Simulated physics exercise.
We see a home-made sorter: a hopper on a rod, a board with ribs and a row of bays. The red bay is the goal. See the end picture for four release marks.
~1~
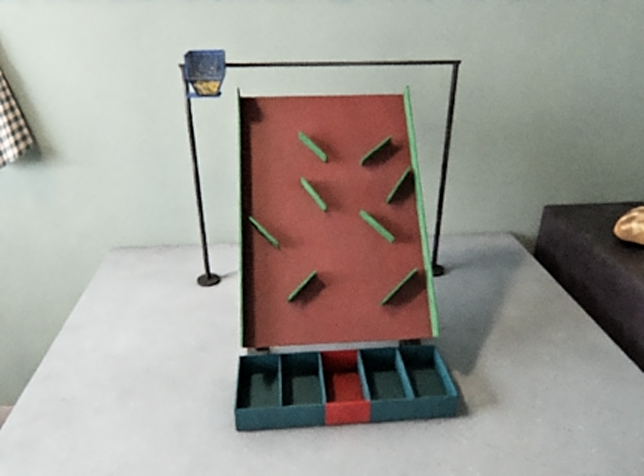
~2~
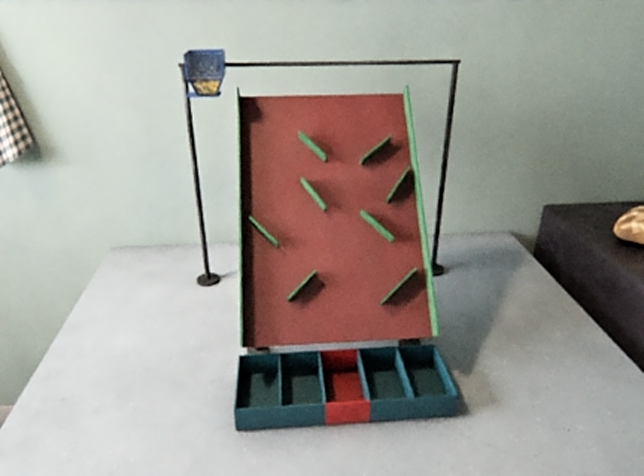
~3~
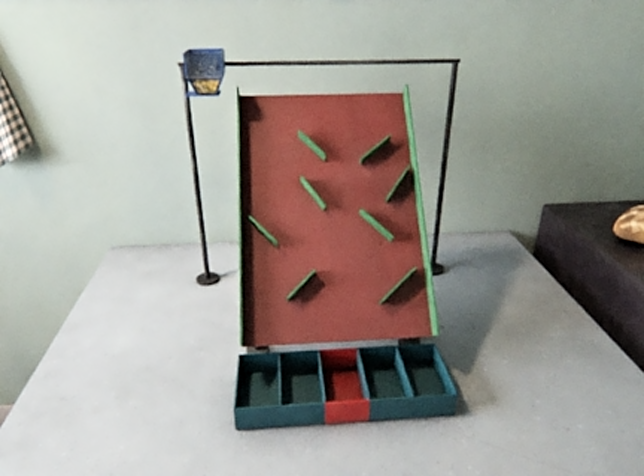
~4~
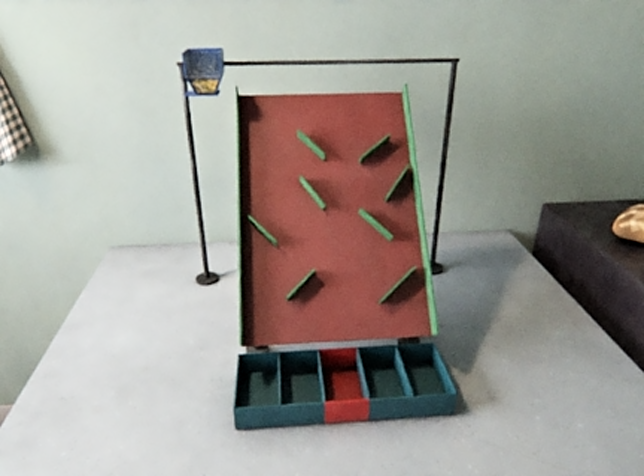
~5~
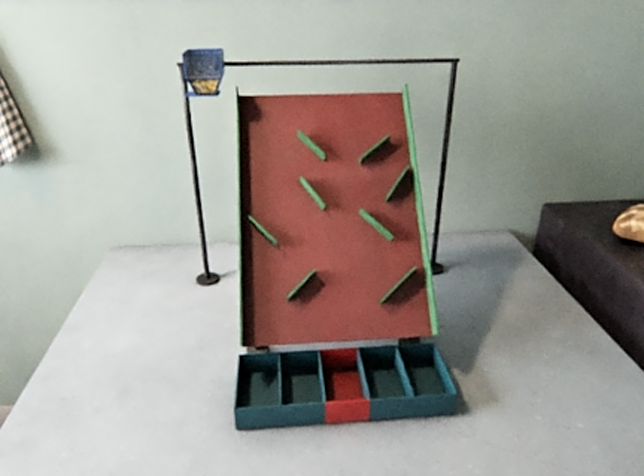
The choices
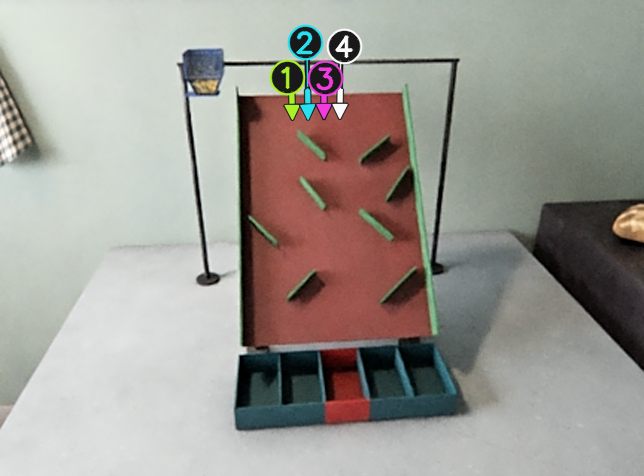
A tilted red board with green ribs stands above a row of bays, nothing moving.
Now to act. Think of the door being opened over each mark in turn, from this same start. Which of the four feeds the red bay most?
The best mark is 4.
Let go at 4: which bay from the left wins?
It is the third one.
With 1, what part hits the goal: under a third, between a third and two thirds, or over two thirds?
Under a third.
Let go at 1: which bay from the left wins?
The first from the left.
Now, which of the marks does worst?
The answer is 1.
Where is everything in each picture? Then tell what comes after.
In the first frame, hopper at (208, 86), puffed corn balls, door shut.
In the second frame, ribs (299, 131) to (326, 156), (362, 159) to (391, 135), (301, 176) to (326, 207).
In the third frame, ribs (388, 197) to (410, 165), (249, 216) to (277, 243), (361, 209) to (393, 237).
In the fourth frame, ribs (287, 298) to (315, 269), (381, 301) to (416, 266).
In the fifth frame, red bay at (348, 410), number 3 of 5 from the left.
On the marked copy, mark 1 meets the board at (292, 114); mark 2 meets the board at (308, 114); mark 3 meets the board at (324, 113); mark 4 meets the board at (339, 113).
Choosing 1, a small part in the red bay, nearly all in other bays.
Choosing 2, about a quarter in the red bay, most in other bays.
Choosing 3, about a quarter in the red bay, about two thirds in other bays, a small part outside the box.
Choosing 4, about two thirds in the red bay, about a third in other bays, a stray few outside the box.
